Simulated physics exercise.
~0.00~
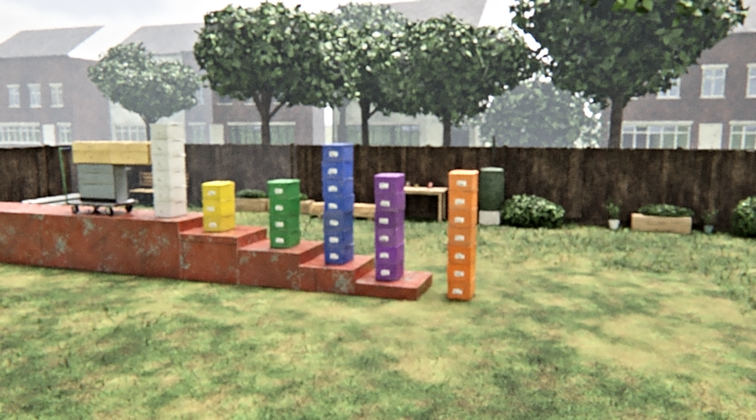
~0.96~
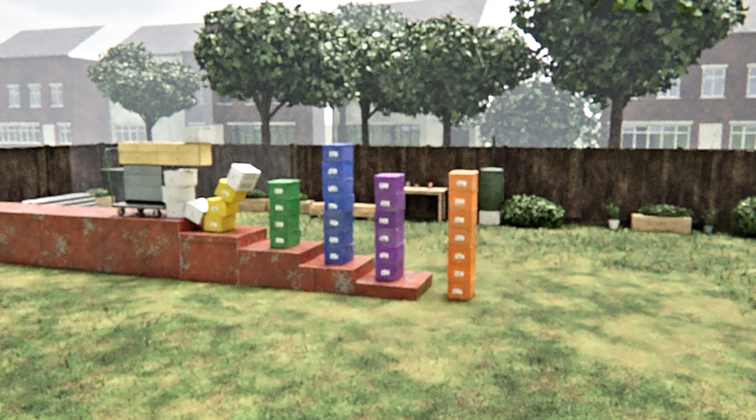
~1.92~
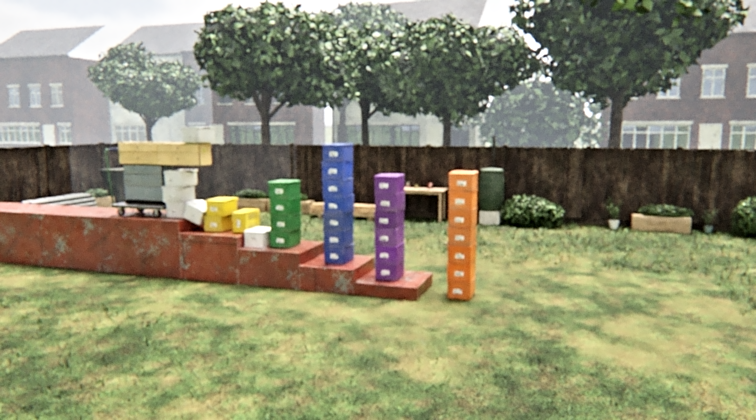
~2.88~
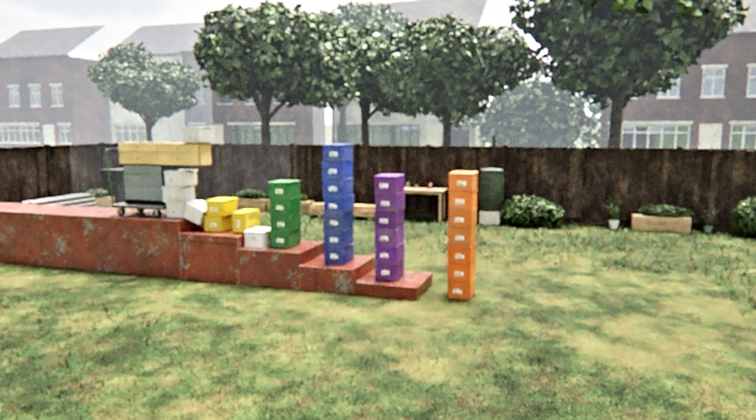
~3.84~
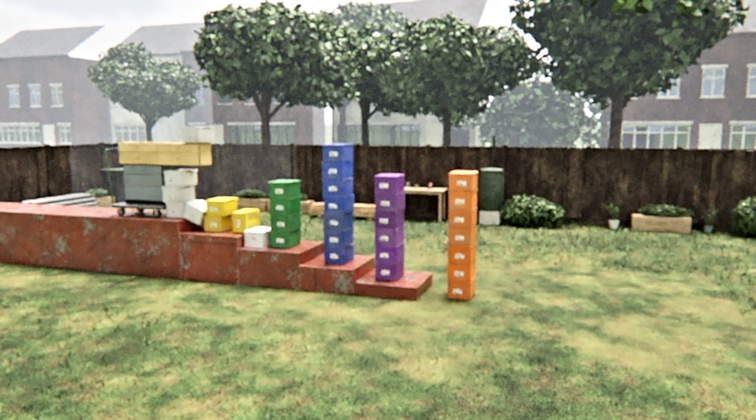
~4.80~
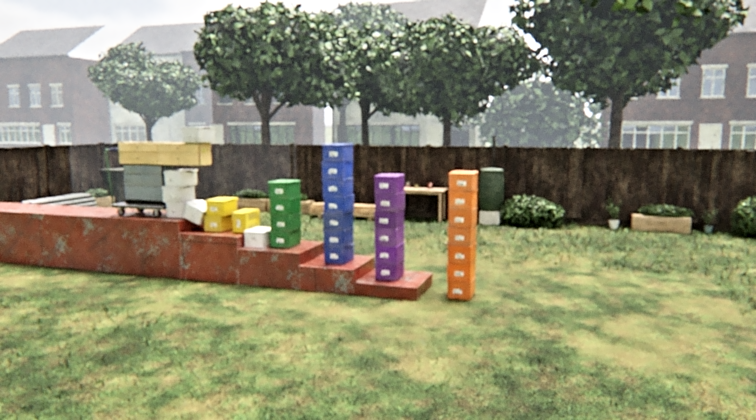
A trolley carrying a long yellow case rolled right along a stepped red ledge and knocked into the white stack, toppling its upper boxes onto the yellow stack, which partly collapsed, while the green, blue, purple and orange stacks stayed standing.
